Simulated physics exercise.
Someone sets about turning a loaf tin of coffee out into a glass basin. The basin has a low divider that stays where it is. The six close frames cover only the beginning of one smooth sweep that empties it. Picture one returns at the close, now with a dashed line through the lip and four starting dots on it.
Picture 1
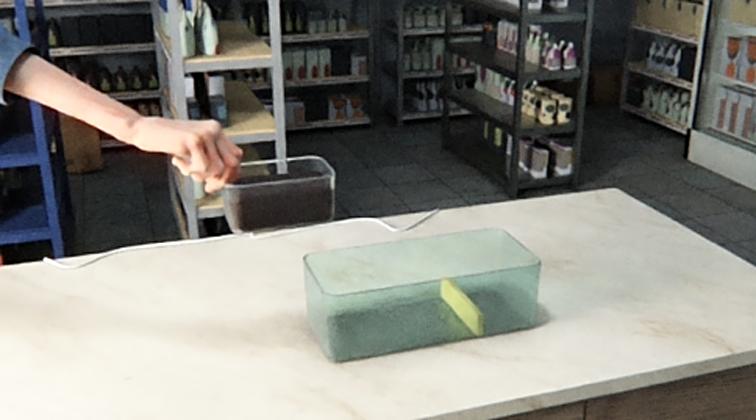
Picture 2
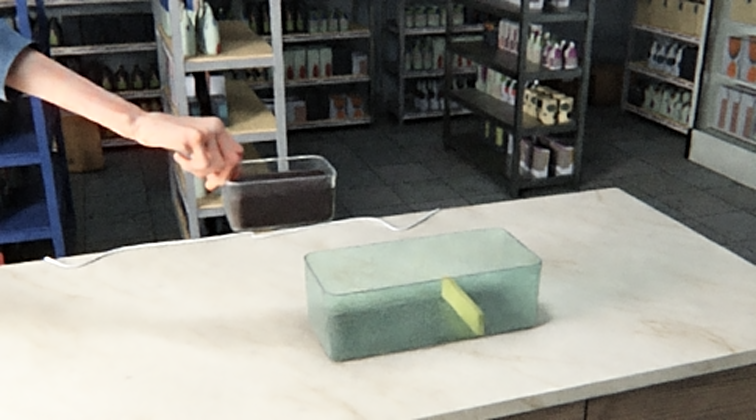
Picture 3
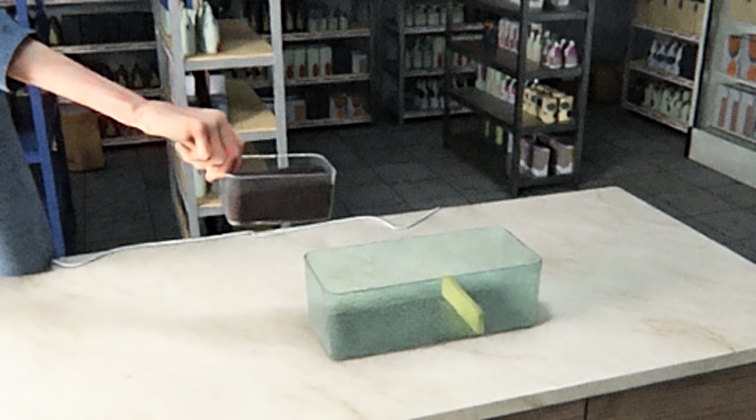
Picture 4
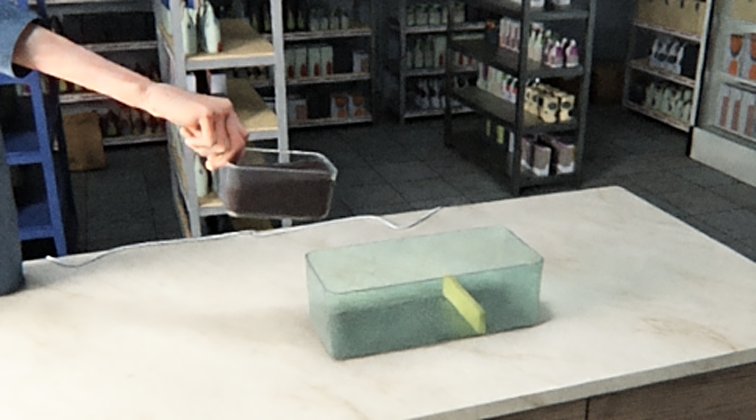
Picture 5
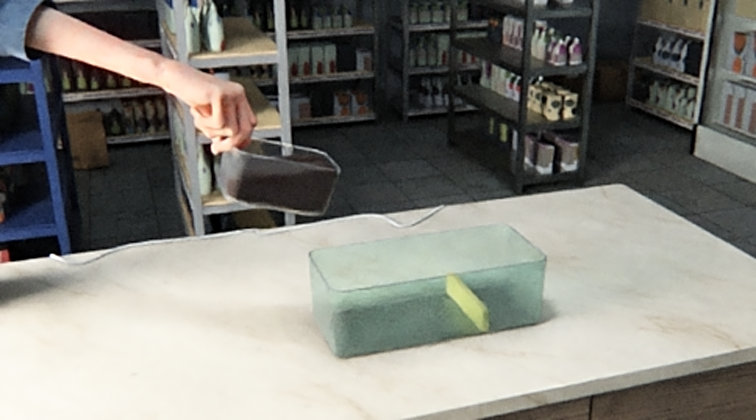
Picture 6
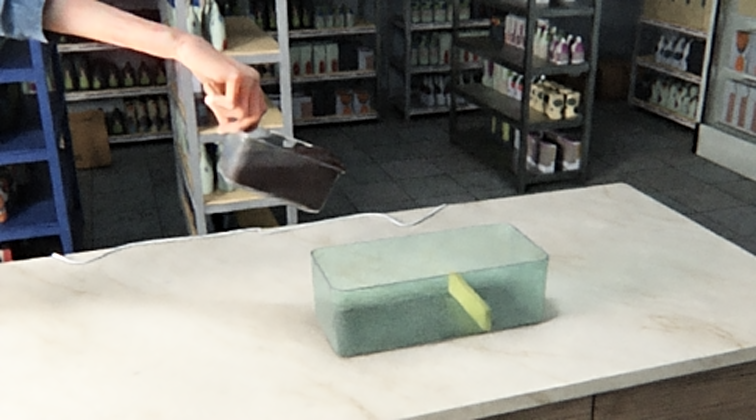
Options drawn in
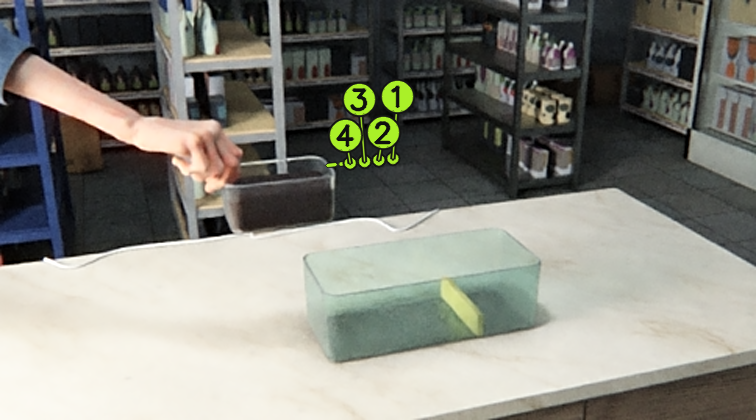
In a shop lined with shelves of bottles, a hand at left holds a small clear tin of dark coffee near a glass basin with a yellow divider on a marble counter, then gradually tilts it rightward until coffee reaches over its lip.
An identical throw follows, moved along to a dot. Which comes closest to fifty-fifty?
Place 1 does it best.
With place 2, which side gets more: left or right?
The left one.
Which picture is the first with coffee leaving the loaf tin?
In picture 6.
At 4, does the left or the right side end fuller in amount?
The left one.
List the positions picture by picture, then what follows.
Upright, lip at (327, 165); basin from (326, 361) to (533, 324); top of the wall at (462, 294); nothing has left yet, in the first frame.
Upright, lip at (328, 164); nothing has left yet, in the second frame.
Tipped about 5°, lip at (328, 163); nothing has left yet, in the third frame.
Tipped about 10°, lip at (329, 163); nothing has left yet, in the fourth frame.
Tipped about 17°, lip at (333, 161); nothing has left yet, in the fifth frame.
Tipped about 26°, lip at (335, 160); coffee is over the lip, down to (338, 165), in the sixth frame.
In lime, 1 at (392, 158); 2 at (378, 160); 3 at (364, 161); 4 at (350, 163).
Choosing 1, about 50 % ends left of the wall and 48 % right of it.
Choosing 2, about 80 % ends left of the wall and 18 % right of it.
Choosing 3, about 90 % ends left of the wall and 8 % right of it.
Choosing 4, about 88 % ends left of the wall and 10 % right of it.
